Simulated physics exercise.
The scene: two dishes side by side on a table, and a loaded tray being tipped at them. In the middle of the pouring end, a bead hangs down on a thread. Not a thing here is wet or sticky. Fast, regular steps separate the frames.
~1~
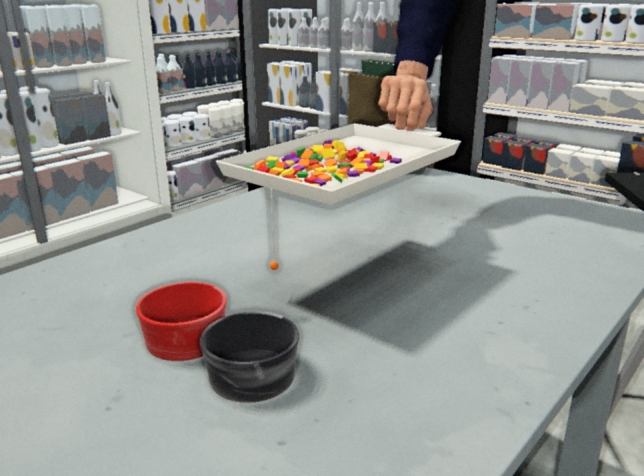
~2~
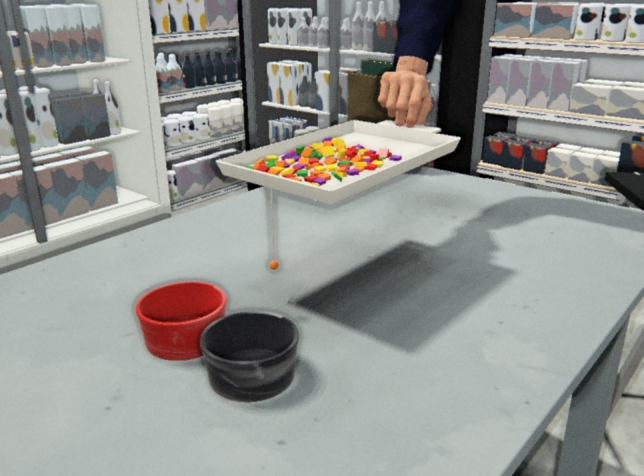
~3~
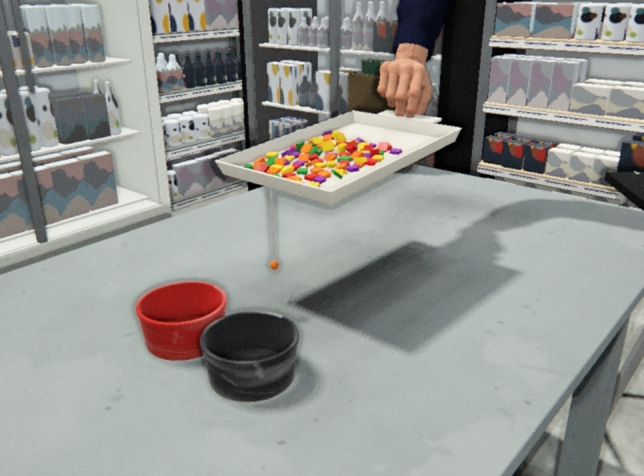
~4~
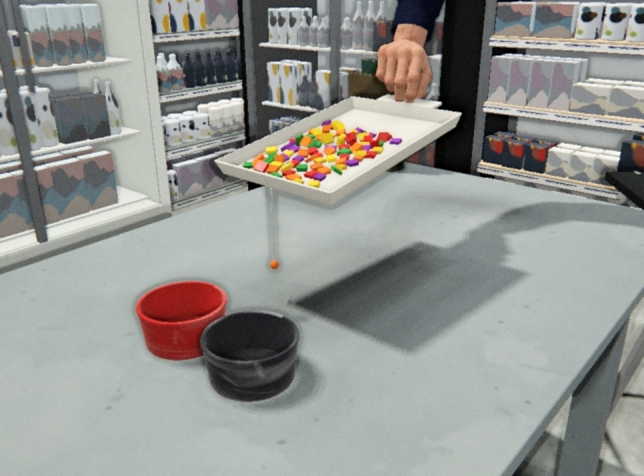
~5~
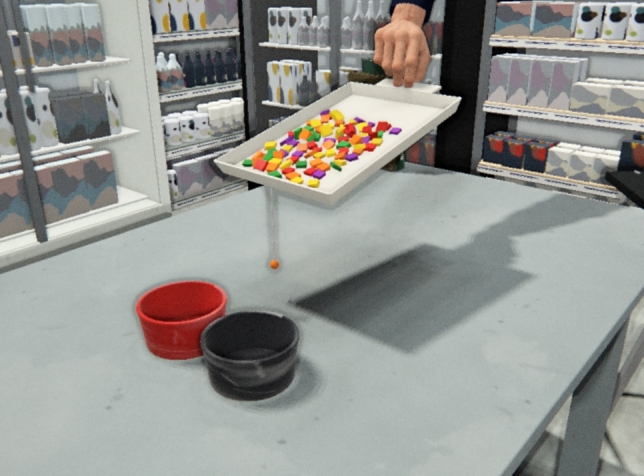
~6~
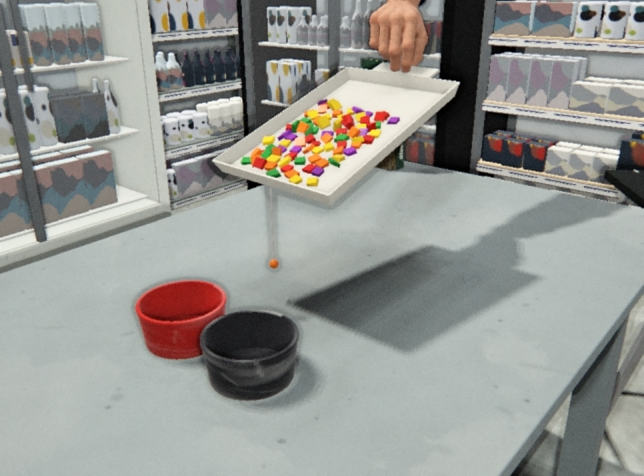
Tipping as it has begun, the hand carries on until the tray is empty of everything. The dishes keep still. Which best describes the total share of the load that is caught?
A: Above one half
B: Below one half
The answer is B.
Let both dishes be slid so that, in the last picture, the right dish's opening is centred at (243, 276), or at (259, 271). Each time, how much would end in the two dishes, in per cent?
Near 40 % and 10 %.
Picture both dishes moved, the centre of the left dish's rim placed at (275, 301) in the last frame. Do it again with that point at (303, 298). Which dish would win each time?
In turn: The left-side dish; the left-side dish.
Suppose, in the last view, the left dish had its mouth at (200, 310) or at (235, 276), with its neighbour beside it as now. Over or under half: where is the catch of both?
For the two tries in order: Not as much as half, exceeding half.
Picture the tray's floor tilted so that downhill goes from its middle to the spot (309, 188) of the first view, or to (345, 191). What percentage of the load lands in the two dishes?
First case about 0 percent; second case about 0 percent.
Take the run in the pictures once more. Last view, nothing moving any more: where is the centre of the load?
The centre settles at about (259, 331).
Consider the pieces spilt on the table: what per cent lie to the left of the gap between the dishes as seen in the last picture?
Some 10 %.
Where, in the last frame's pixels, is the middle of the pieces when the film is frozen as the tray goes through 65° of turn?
The load is centred near (280, 165).
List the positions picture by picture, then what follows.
The first picture shows corners of the pouring end (223, 161) and (331, 188), level; middle of the load (331, 163), mosaic tiles; left dish (148, 335); right dish (215, 373); bead on its thread (274, 266).
The second picture shows corners of the pouring end (223, 160) and (331, 188), level; middle of the load (330, 161).
The third picture shows corners of the pouring end (222, 160) and (330, 189), tipped barely, level across its low end; middle of the load (330, 156).
The fourth picture shows corners of the pouring end (222, 160) and (330, 189), tipped a little, level across its low end; middle of the load (330, 149).
The fifth picture shows corners of the pouring end (221, 159) and (329, 190), tipped a little, level across its low end; middle of the load (329, 143).
The sixth picture shows corners of the pouring end (219, 159) and (328, 191), tipped clearly, level across its low end; middle of the load (327, 135); left dish (148, 333); right dish (215, 372).
Just after the last frame, tray tipped steeply; almost all on the tray; just a few in the air.
A moment on, tray tipped past a quarter turn; just a few on the tray; just a few in the right dish; just a few in the left dish; roughly half outside both; roughly half in the air.
Further on, tray tipped past a quarter turn; just a few in the right dish; about a tenth in the left dish; almost all outside both.
When it is over, tray tipped past a quarter turn; just a few in the right dish; about a tenth in the left dish; almost all outside both.
